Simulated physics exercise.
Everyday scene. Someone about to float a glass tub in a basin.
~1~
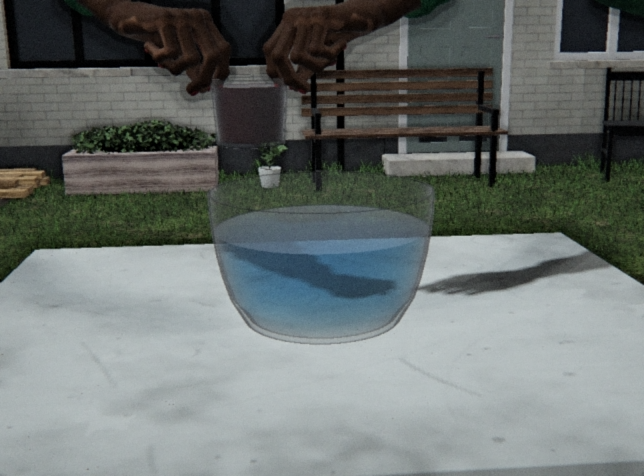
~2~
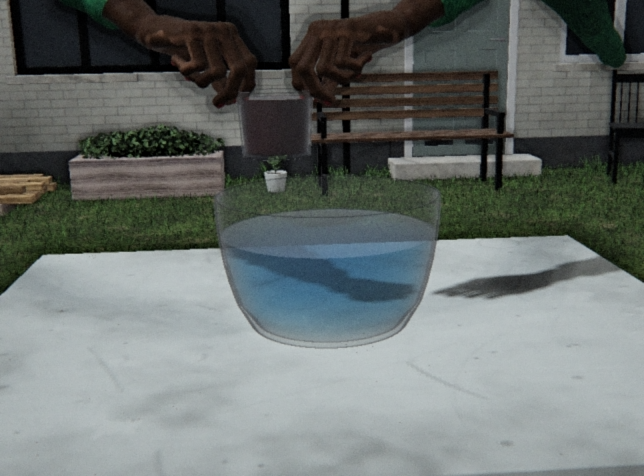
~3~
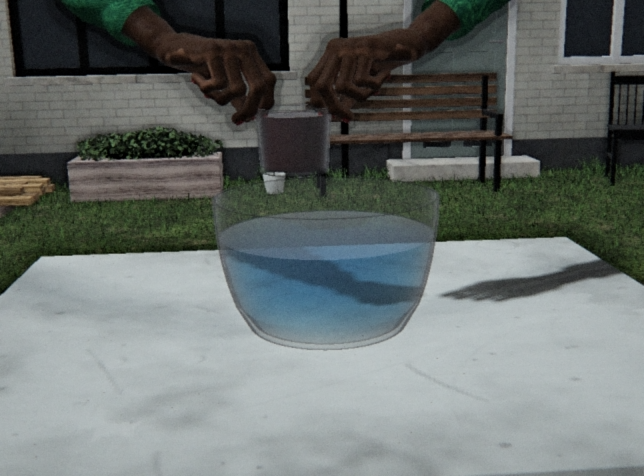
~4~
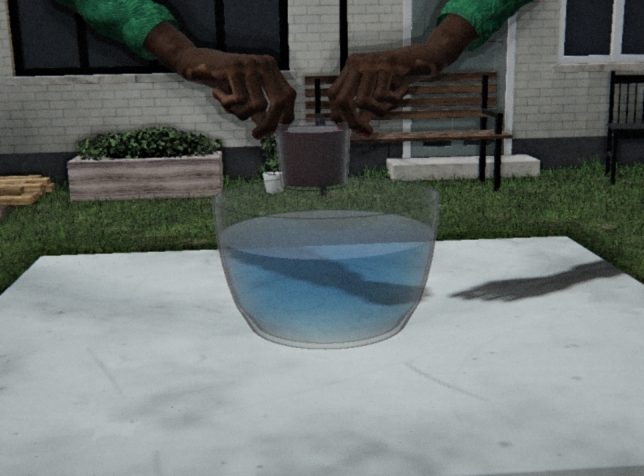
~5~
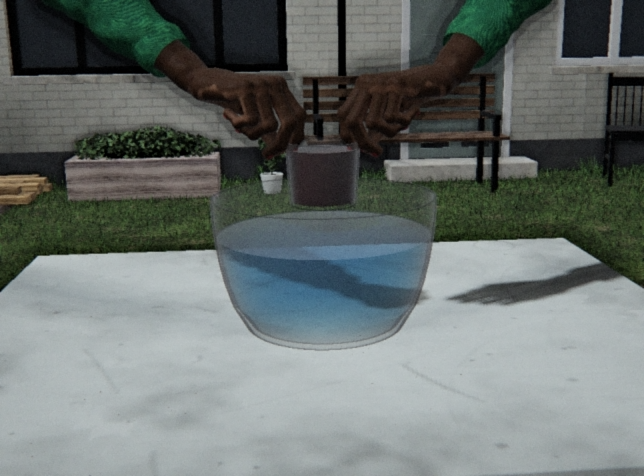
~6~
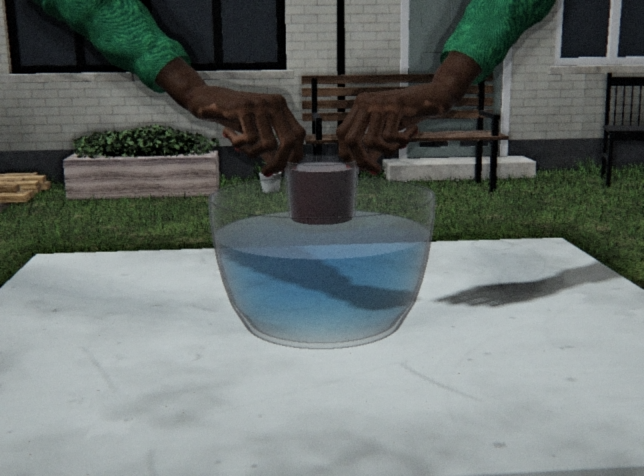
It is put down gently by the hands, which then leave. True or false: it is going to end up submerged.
True.
Shortly, the tub dips into the water.
Then, water pours in over its rim.
At the finish, the tub lies on the bottom.
